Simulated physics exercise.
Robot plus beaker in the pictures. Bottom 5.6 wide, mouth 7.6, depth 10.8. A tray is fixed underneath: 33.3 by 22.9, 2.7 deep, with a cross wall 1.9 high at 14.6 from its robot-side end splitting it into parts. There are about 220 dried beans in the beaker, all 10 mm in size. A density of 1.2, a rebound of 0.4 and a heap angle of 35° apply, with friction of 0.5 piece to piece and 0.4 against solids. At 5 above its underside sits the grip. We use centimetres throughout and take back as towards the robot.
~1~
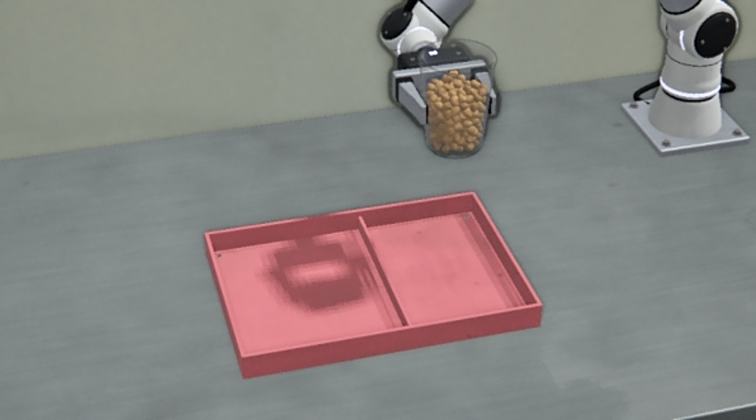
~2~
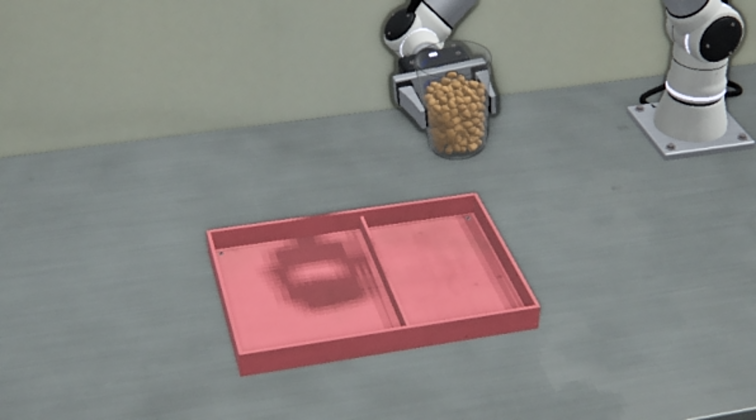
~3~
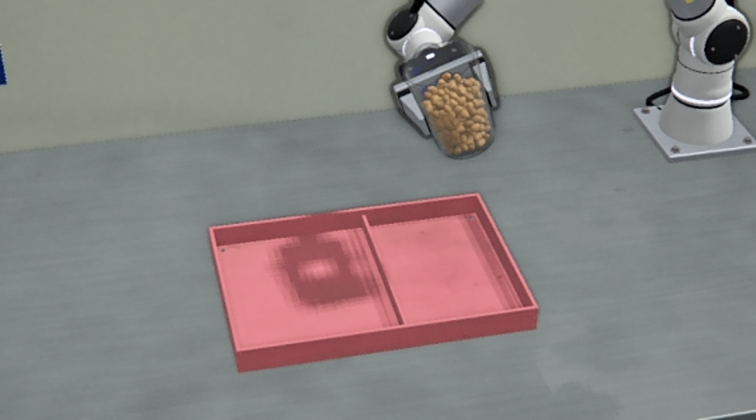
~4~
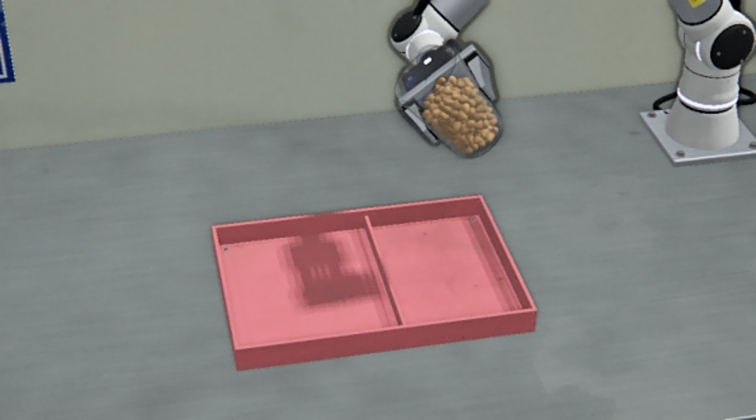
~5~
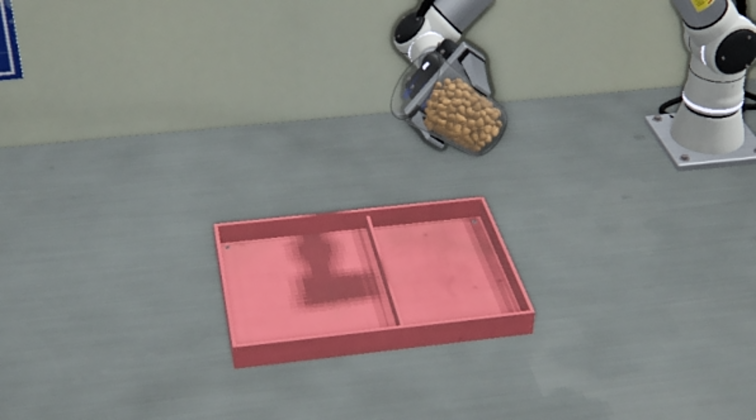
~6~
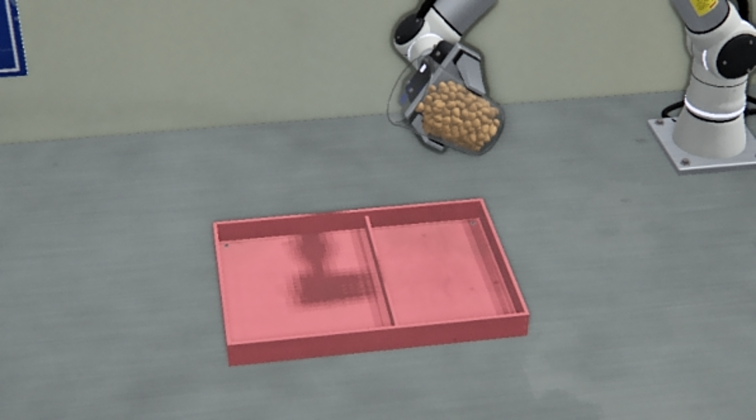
A robot arm gripping a clear beaker of tan beans steadily tilted it well over to one side behind a divided red tray on a gray table, and the beans stayed inside throughout.
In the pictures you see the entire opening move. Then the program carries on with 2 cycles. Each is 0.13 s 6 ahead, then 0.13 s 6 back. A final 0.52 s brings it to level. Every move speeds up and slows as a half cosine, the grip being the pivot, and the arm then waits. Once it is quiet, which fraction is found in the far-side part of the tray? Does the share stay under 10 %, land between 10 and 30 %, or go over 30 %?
It lands between 10 and 30 %.
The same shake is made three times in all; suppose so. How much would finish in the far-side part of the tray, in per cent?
In that case it would be near 20 percent.
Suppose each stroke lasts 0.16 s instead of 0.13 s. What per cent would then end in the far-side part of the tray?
It would come to around 5 %.
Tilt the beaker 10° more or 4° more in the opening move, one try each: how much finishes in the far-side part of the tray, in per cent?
First try near 35 %, second near 25 %.
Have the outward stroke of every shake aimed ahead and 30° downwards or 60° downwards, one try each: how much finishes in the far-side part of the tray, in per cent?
Roughly 0 per cent, then 0 per cent.
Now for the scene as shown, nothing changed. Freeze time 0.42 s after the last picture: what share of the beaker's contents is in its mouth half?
Around 45 per cent of it.
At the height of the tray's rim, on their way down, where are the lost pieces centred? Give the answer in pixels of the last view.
Look at roughly (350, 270) in the last picture.
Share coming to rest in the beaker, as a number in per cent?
Roughly 80 per cent.
Then, 0.42 s later, tilted 56° forward, highest piece 25 above the table; 193 in the beaker, 27 in the far-side part, 1 in the robot-side part, 1 in flight or on a rim.
Then, 0.83 s later, tilted 19° forward, highest piece 27 above the table; 177 in the beaker, 39 in the far-side part, 4 in the robot-side part, 2 on the table or floor.
Then, 1.24 s later, level, highest piece 28 above the table; 177 in the beaker, 39 in the far-side part, 4 in the robot-side part, 2 on the table or floor.
Then, 2.29 s later, level, highest piece 28 above the table; 177 in the beaker, 39 in the far-side part, 4 in the robot-side part, 2 on the table or floor.
At rest, 177 in the beaker, 39 in the far-side part, 4 in the robot-side part, 2 on the table or floor. That is 18 % in the far-side part of the tray.
